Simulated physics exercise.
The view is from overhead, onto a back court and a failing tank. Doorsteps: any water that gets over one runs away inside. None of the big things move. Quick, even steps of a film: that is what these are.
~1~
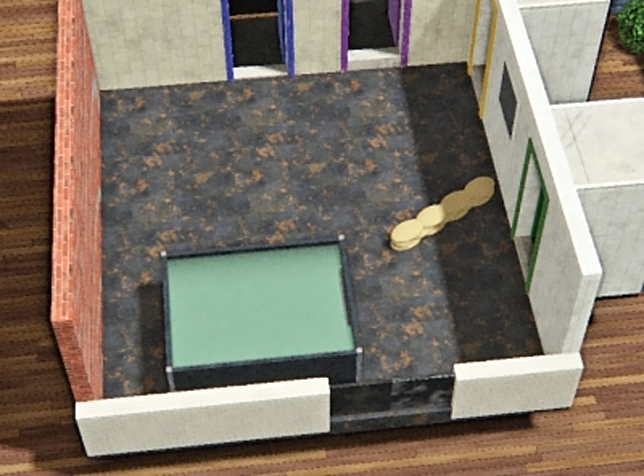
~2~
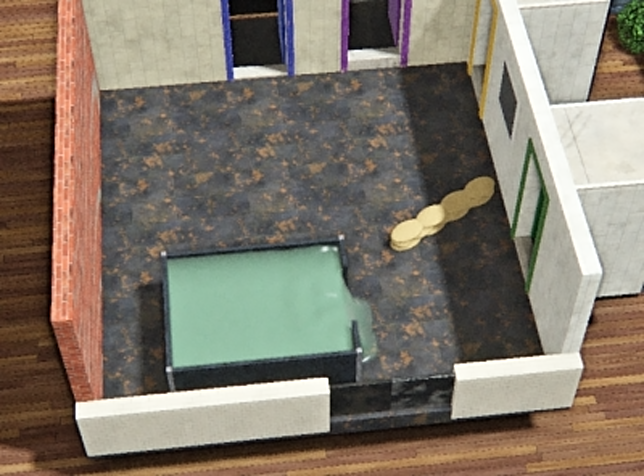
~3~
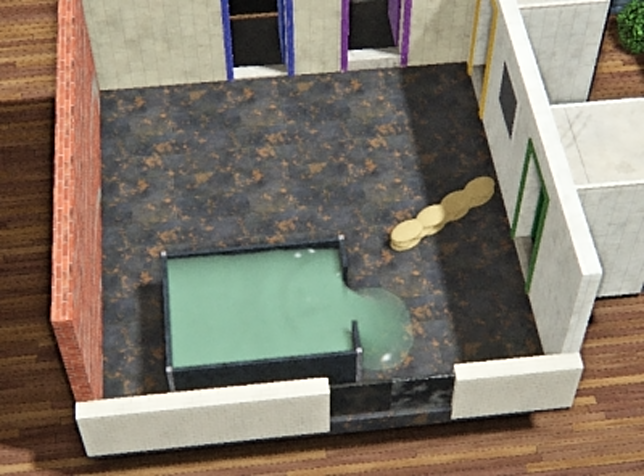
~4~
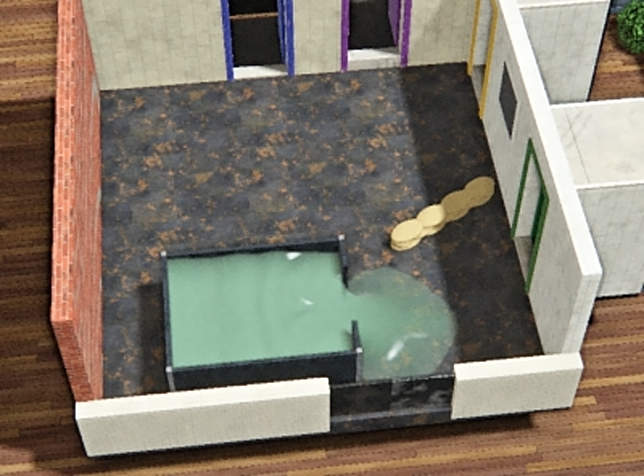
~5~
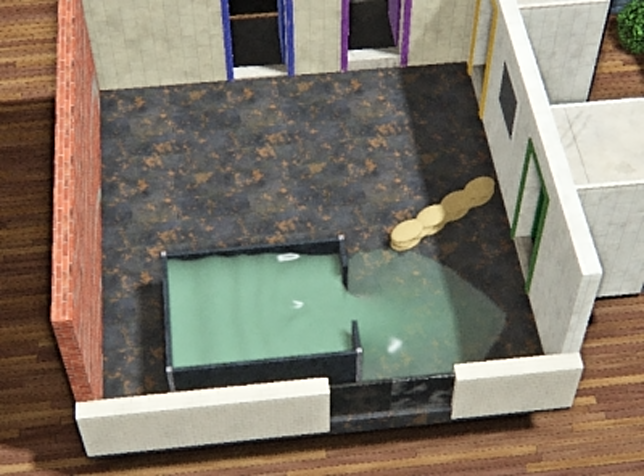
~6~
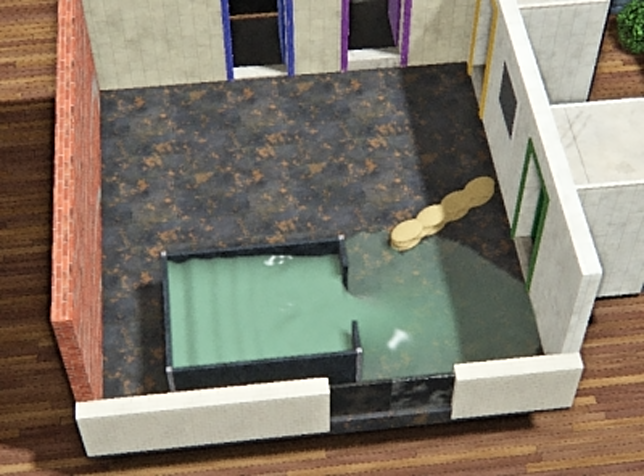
Green water pouring through a gap in the right side of a dark tank and spreading rightward across a walled court's floor.
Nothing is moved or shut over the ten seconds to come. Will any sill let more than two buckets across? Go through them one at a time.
The green door does; the yellow door does not; the purple door does not; the blue door does not.
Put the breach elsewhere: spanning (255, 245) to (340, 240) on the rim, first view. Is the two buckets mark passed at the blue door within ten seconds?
Blue door: Over the line.
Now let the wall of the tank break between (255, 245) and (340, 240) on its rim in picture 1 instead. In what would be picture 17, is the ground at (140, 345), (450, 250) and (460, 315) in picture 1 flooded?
Taking the spots in turn: Untouched, untouched and untouched.
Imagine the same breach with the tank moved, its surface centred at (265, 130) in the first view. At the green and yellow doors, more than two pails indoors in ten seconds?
Green: Falls short; yellow: Exceeds the limit.
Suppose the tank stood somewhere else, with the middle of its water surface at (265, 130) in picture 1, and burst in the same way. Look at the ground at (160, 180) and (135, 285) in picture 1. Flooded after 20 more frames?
Point 1: Not wet; point 2: Not wet.
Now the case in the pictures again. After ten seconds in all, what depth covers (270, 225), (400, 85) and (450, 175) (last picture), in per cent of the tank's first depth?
Roughly 2 per cent, 6 per cent and 4 per cent.
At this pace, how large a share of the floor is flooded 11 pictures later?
That works out to some 25 in a hundred.
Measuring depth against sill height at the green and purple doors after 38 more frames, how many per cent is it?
I'd put the first at close to 270 per cent and the second at close to 30 per cent.
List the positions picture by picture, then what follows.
The first picture shows still water in the water tank at (259, 305).
In the second picture, water pours out at (347, 320) and has run to (356, 302).
In the third picture, water pours out at (347, 320) and has run to (409, 339).
In the fourth picture, water pours out at (347, 321) and has run to (453, 328).
In the fifth picture, the front is at (495, 310), out from the gap at (347, 320).
In the sixth picture, water pours out at (347, 320) and has run to (540, 337).
A moment on, water covers 20 % of the floor; the green door over two buckets in, the yellow door not reached, the purple door not reached, the blue door not reached.
Next, water covers 25 % of the floor; the green door far over two buckets in, the yellow door not reached, the purple door not reached, the blue door not reached.
Then, water covers 35 % of the floor; the green door far over two buckets in, the yellow door wet at the sill, nothing in, the purple door wet at the sill, nothing in, the blue door not reached.
Later, water covers 70 % of the floor; the green door far over two buckets in, the yellow door wet at the sill, nothing in, the purple door wet at the sill, nothing in, the blue door wet at the sill, nothing in.
In the end, water covers 90 % of the floor; the green door far over two buckets in, the yellow door wet at the sill, nothing in, the purple door wet at the sill, nothing in, the blue door wet at the sill, nothing in.
